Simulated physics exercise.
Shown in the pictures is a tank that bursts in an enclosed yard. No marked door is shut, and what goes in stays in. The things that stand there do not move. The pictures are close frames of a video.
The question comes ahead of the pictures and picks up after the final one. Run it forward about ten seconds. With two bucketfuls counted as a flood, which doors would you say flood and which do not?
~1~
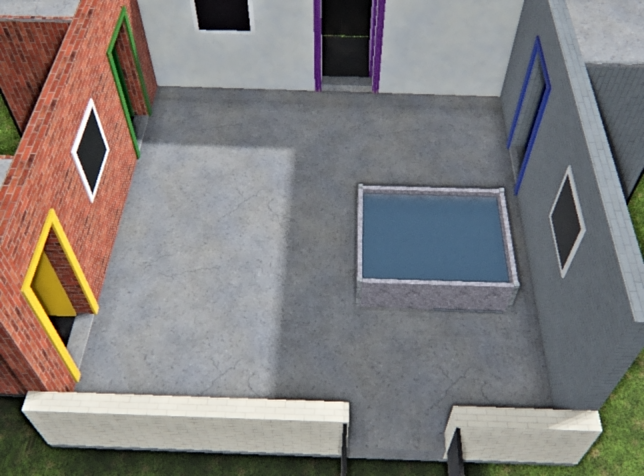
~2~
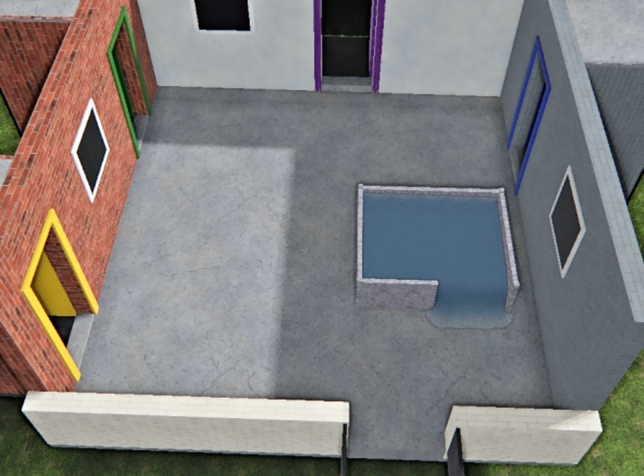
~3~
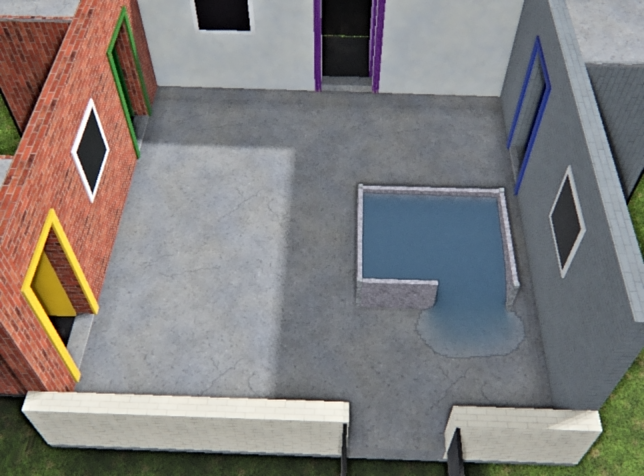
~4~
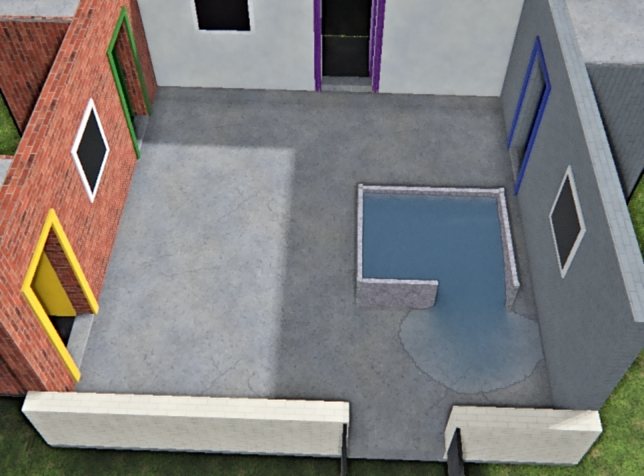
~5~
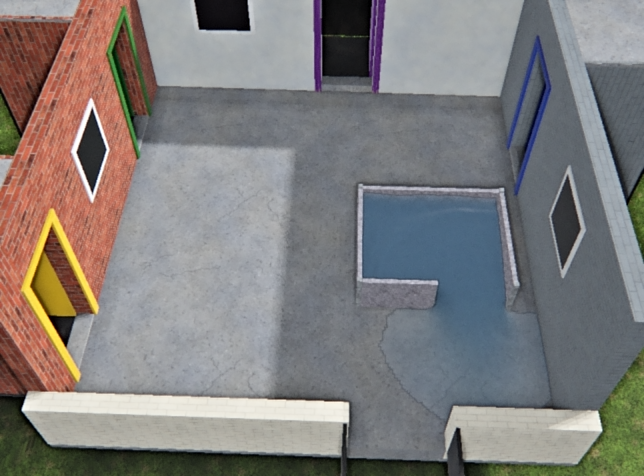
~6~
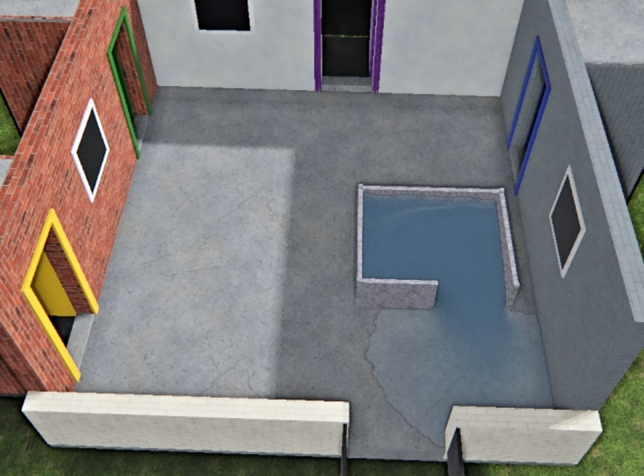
I would say the green door does not; the blue door does not; the purple door does not; the yellow door floods.
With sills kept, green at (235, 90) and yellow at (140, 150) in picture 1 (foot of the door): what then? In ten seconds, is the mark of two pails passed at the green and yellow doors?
As I see it, the green door stays within the limit and the yellow door stays within the limit.
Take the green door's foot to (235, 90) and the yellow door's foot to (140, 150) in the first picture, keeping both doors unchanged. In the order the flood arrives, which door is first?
It would be the one in blue, I think.
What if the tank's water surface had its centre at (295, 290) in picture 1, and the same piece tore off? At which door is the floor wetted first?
The one you want is the one in yellow.
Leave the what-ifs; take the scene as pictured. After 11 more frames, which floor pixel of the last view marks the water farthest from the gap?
About (284, 425).
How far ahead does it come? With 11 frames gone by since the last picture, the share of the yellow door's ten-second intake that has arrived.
I'd put it at about 0 per cent.
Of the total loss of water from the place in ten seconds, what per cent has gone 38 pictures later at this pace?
It comes to around 75 per cent.
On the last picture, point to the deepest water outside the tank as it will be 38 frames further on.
Roughly at pixel (522, 369).
A moment on, water covers 10 % of the floor; the green door not reached, the blue door not reached, the purple door not reached, the yellow door not reached.
Next, water covers 10 % of the floor; the green door not reached, the blue door not reached, the purple door not reached, the yellow door not reached.
Then, water covers 30 % of the floor; the green door not reached, the blue door not reached, the purple door not reached, the yellow door not reached.
Later, water covers 50 % of the floor; the green door not reached, the blue door wet at the sill, nothing in, the purple door not reached, the yellow door over two buckets in.
In the end, water covers 85 % of the floor; the green door wet at the sill, nothing in, the blue door wet at the sill, nothing in, the purple door wet at the sill, nothing in, the yellow door over two buckets in.
